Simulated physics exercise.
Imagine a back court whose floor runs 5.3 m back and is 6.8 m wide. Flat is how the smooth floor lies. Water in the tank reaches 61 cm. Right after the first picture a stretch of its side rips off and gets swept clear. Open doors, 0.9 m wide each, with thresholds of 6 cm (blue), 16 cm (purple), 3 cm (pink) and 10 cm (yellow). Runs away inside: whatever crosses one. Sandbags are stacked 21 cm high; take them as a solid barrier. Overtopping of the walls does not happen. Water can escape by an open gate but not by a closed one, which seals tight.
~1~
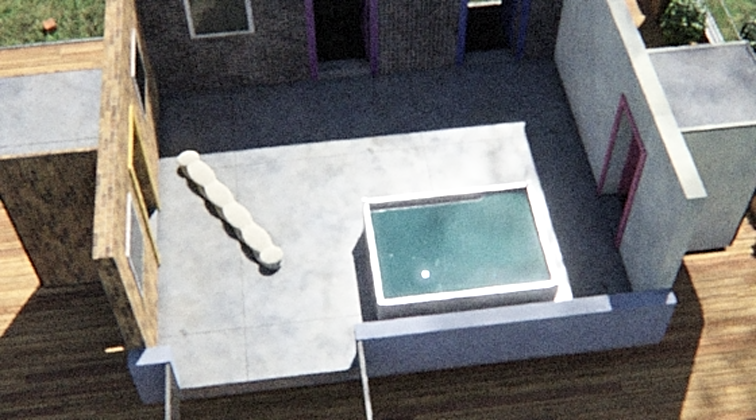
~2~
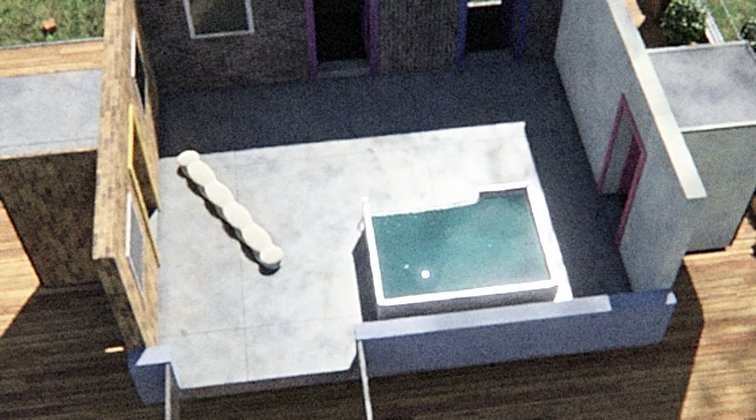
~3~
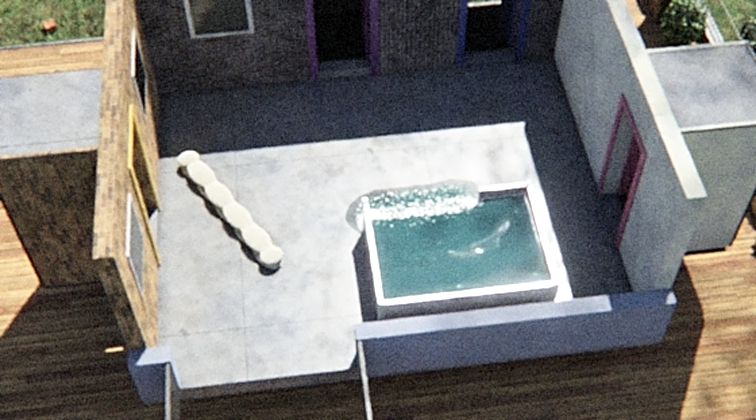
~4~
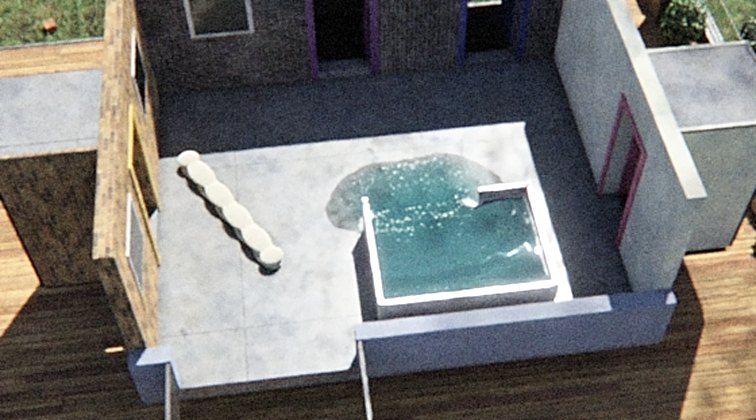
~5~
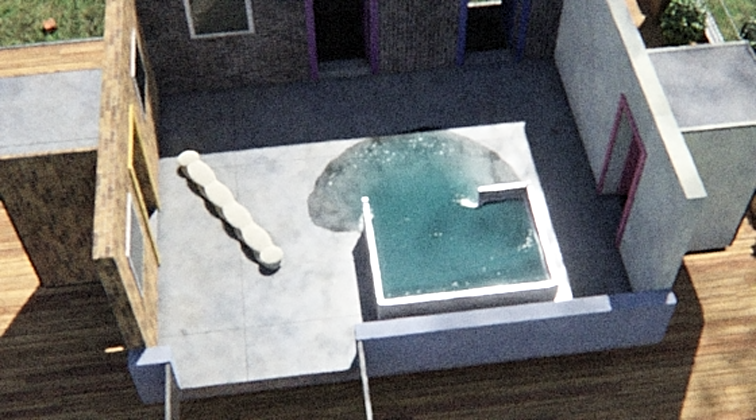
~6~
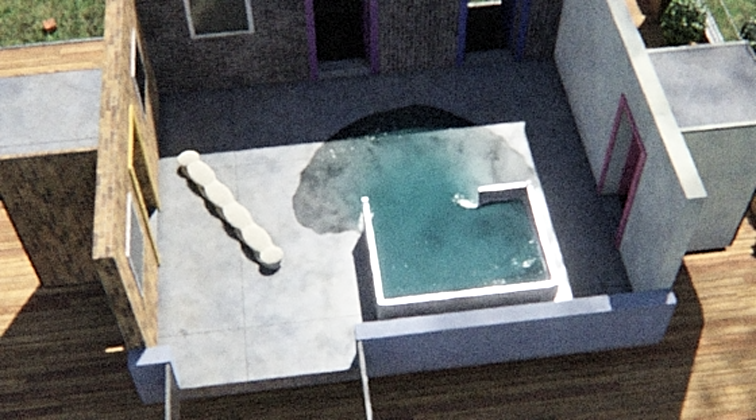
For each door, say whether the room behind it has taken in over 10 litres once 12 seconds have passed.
The blue door: Over, the purple door: Over, the pink door: Over, the yellow door: Not over.
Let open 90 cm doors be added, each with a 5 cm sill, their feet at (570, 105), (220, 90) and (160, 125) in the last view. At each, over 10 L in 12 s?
So, in the order given, it's beyond the mark, then beyond the mark, then beyond the mark.
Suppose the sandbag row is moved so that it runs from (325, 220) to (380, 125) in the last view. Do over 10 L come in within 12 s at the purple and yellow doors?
Checking the limit, purple is fine, yellow is fine.
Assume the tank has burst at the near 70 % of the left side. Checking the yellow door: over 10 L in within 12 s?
Then: Yellow beyond it.
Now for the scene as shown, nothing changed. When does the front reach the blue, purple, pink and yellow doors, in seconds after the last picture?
Blue = 0.7 s, purple = 0.3 s, pink = 3.4 s, yellow = 3.0 s.
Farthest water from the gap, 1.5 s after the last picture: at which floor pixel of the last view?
That lands around (192, 96) in the last picture.
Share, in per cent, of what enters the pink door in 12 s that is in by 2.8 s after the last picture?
About 0 per cent.
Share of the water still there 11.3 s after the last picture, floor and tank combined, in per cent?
It comes to near 78 per cent.
Then, 0.7 s after the last picture water covers 35 % of the floor and is deepest (34 cm) near (385, 78); blue door 6 cm at the sill, 0 L in, purple door 28 cm at the sill, 4 L in, pink door not reached, yellow door not reached.
Then, 1.5 s after the last picture water covers 45 % of the floor and is deepest (28 cm) near (397, 84); blue door 16 cm at the sill, 22 L in, purple door 29 cm at the sill, 48 L in, pink door not reached, yellow door not reached.
Then, 2.8 s after the last picture water covers 55 % of the floor and is deepest (28 cm) near (171, 114); blue door 11 cm at the sill, 62 L in, purple door 18 cm at the sill, 89 L in, pink door not reached, yellow door not reached.
Then, 6.3 s after the last picture water covers 90 % of the floor and is deepest (12 cm) near (311, 92); blue door 10 cm at the sill, 111 L in, purple door 8 cm at the sill, 93 L in, pink door 3 cm at the sill, 0 L in, yellow door 2 cm at the sill, 0 L in.
Then, 11.3 s after the last picture water covers 95 % of the floor and is deepest (10 cm) near (562, 328); blue door 6 cm at the sill, 120 L in, purple door 5 cm at the sill, 93 L in, pink door 9 cm at the sill, 34 L in, yellow door 1 cm at the sill, 0 L in.
